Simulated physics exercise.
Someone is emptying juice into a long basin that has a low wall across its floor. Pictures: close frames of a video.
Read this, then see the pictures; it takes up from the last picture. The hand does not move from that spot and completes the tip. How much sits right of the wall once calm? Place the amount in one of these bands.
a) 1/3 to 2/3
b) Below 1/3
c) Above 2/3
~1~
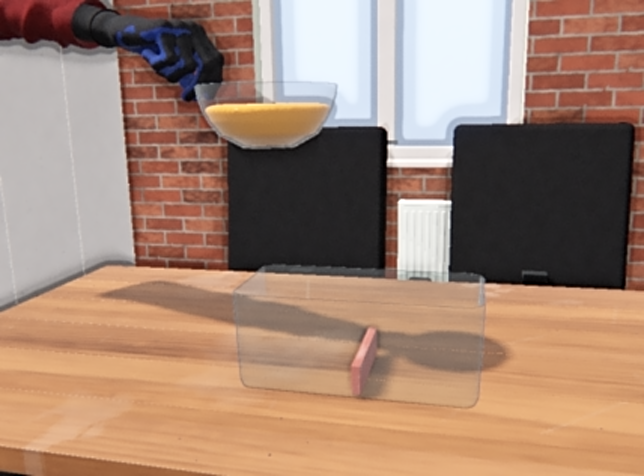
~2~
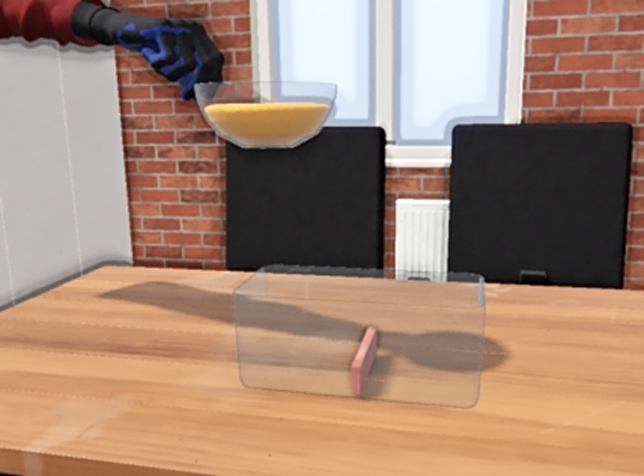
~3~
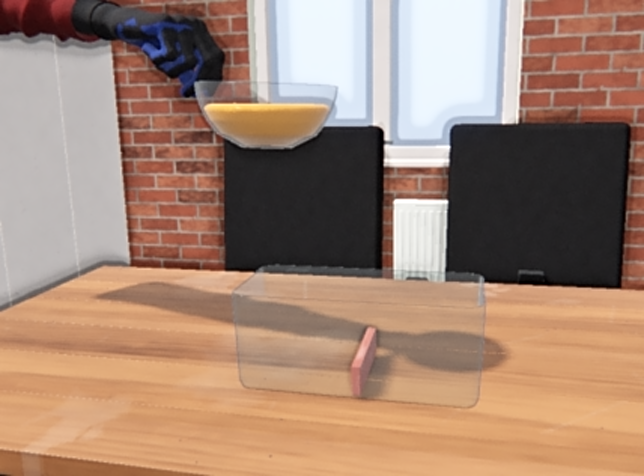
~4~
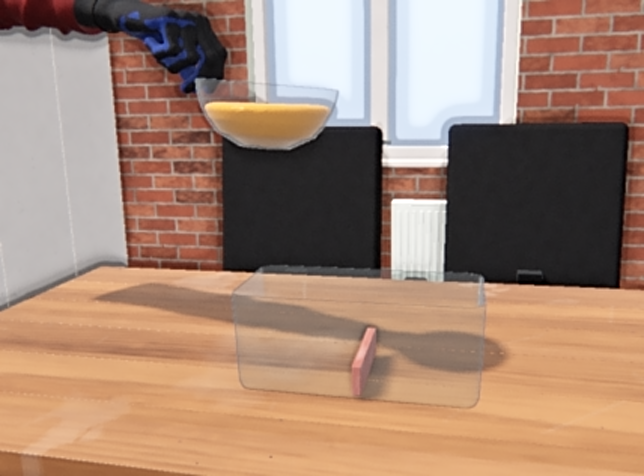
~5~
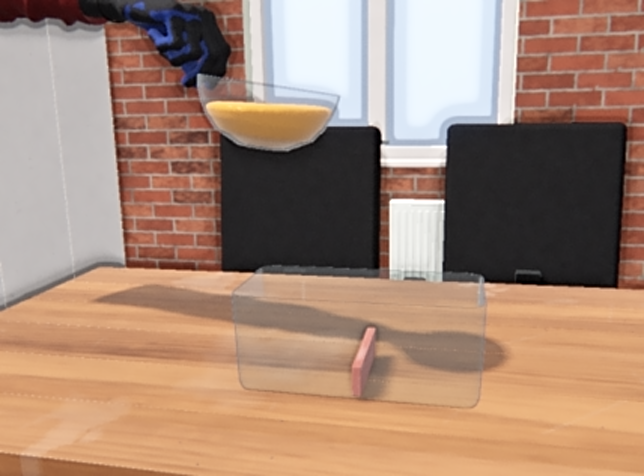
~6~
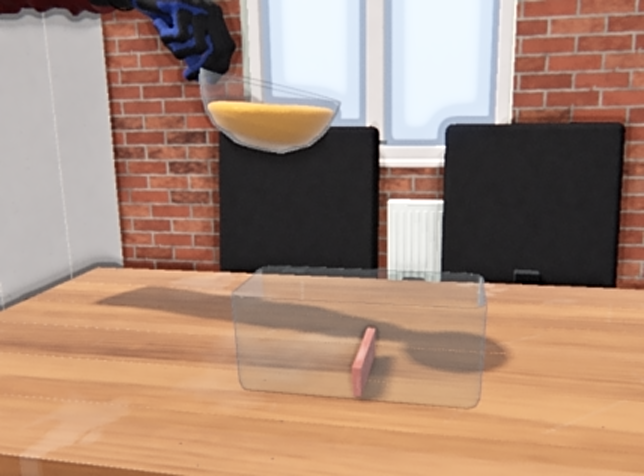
Option c: Above 2/3.
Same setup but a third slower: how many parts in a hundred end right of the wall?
Roughly 80 percent.
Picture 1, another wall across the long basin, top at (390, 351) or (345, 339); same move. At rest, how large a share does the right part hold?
First try: Roughly 50 per cent; second try: 90 per cent.
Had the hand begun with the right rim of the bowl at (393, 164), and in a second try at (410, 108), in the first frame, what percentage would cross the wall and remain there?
It comes to 90 % the first time and 70 % the second.
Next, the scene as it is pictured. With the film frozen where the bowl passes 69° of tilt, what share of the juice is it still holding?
Looks like roughly 40 percent is still held.
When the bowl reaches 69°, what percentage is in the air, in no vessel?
About 55 per cent.
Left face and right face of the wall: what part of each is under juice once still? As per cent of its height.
Left 20 %, right 70 %.
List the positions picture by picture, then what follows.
In the first picture, it leans 0°; its right rim is at (335, 85); the juice meets the walls at (211, 108) and (330, 106); the long basin's rim runs from (250, 280) to (484, 292); the wall's top is at (365, 346).
In the second picture, it leans 1°; its right rim is at (335, 86); the juice meets the walls at (211, 108) and (330, 106).
In the third picture, it leans 2°; its right rim is at (336, 88); the juice meets the walls at (211, 106) and (330, 107).
In the fourth picture, it leans 5°; its right rim is at (337, 92); the juice meets the walls at (211, 106) and (331, 108).
In the fifth picture, it leans 10°; its right rim is at (338, 97); the juice meets the walls at (213, 104) and (332, 110).
In the sixth picture, it leans 15°; its right rim is at (339, 104); the juice meets the walls at (214, 104) and (334, 111).
A moment on, the bowl is tipped part way and 42 per cent is still to pour, 0 is left of the wall and 5 right of it.
Next, the bowl is tipped on its side and 3 per cent is still to pour, 10 is left of the wall and 71 right of it.
Then the bowl is tipped on its side and 0 per cent is still to pour, 24 is left of the wall and 75 right of it.
Later the bowl is tipped on its side and 0 per cent is still to pour, 24 is left of the wall and 75 right of it.
Finally, 24 per cent lies left of the wall, 75 right of it and 2 outside.
